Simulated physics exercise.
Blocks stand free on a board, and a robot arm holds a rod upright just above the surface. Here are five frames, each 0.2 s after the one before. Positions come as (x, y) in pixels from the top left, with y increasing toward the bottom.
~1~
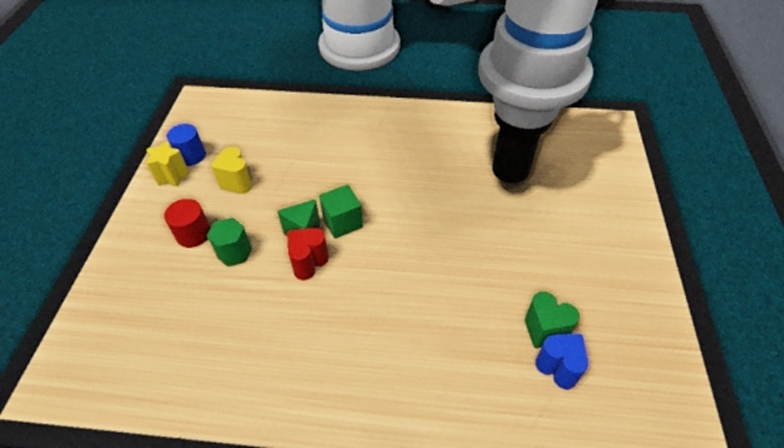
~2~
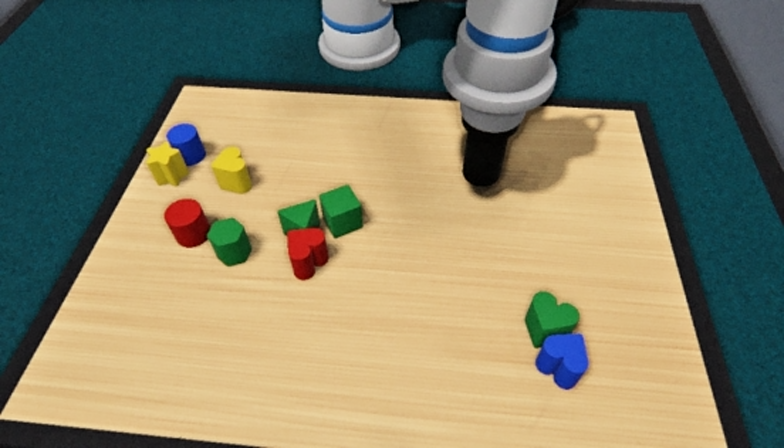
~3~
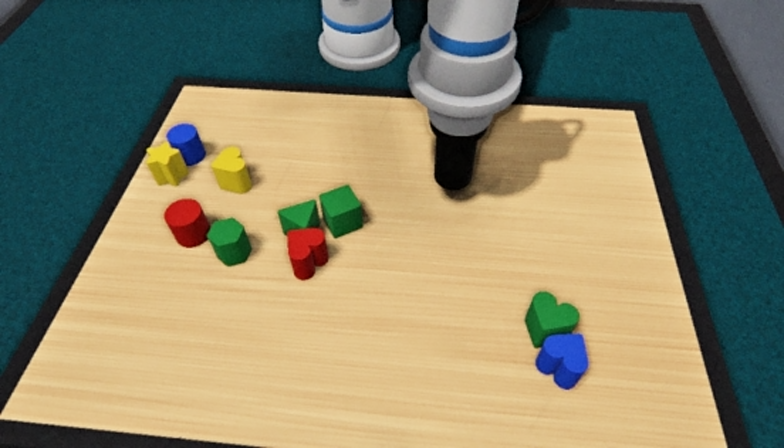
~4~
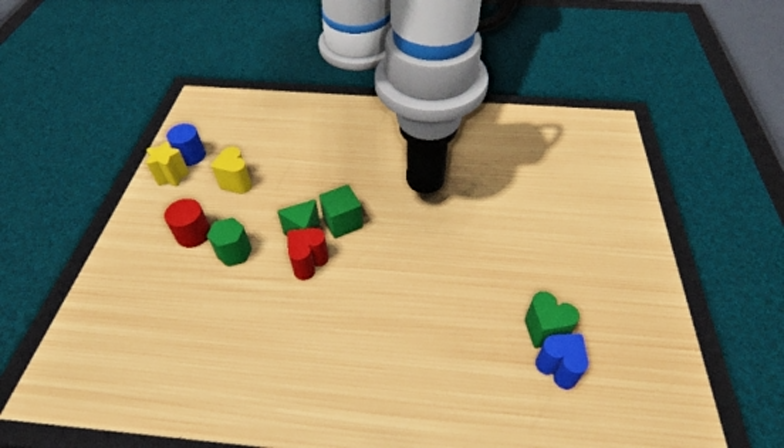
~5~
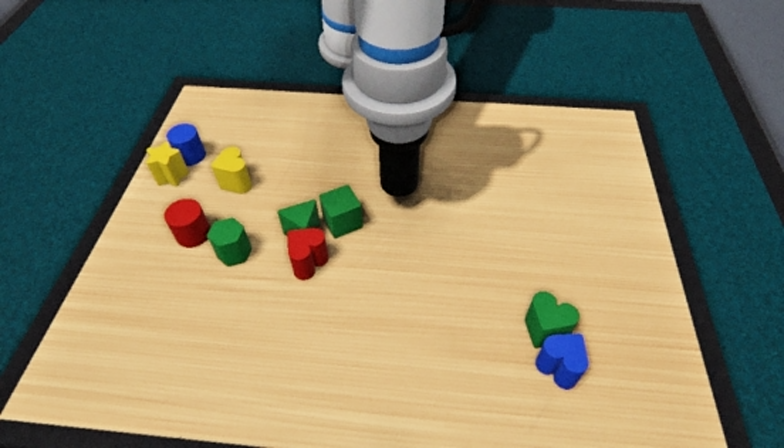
On a light wooden board with dark edges, red, green, blue and yellow blocks sit scattered, mostly toward the left, as a robot arm holds a black rod upright near the back right. The arm moves the rod steadily leftward and slightly forward, nearing the green square block, while every block stays still.
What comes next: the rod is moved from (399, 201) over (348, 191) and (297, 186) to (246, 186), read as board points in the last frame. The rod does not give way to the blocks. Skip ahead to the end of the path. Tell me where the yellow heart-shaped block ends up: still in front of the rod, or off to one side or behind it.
It remains before the rod.
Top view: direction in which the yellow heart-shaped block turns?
If we look at it from overhead, the yellow heart-shaped block pivots clockwise.
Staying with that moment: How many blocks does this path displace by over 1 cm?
My forecast: 1.
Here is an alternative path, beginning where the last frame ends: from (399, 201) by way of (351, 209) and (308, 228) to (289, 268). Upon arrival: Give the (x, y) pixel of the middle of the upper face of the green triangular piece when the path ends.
It is at (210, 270).
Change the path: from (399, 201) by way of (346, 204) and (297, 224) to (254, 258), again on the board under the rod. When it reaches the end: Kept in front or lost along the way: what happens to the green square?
Carried ahead at the end.
The first path, step by step. One third of the way, rod (346, 174); nothing pushed yet.
Two thirds of the way, rod (293, 169); nothing pushed yet.
At the end, rod (240, 169); yellow heart-shaped block (209, 156), turned 25° clockwise; green square not moved.
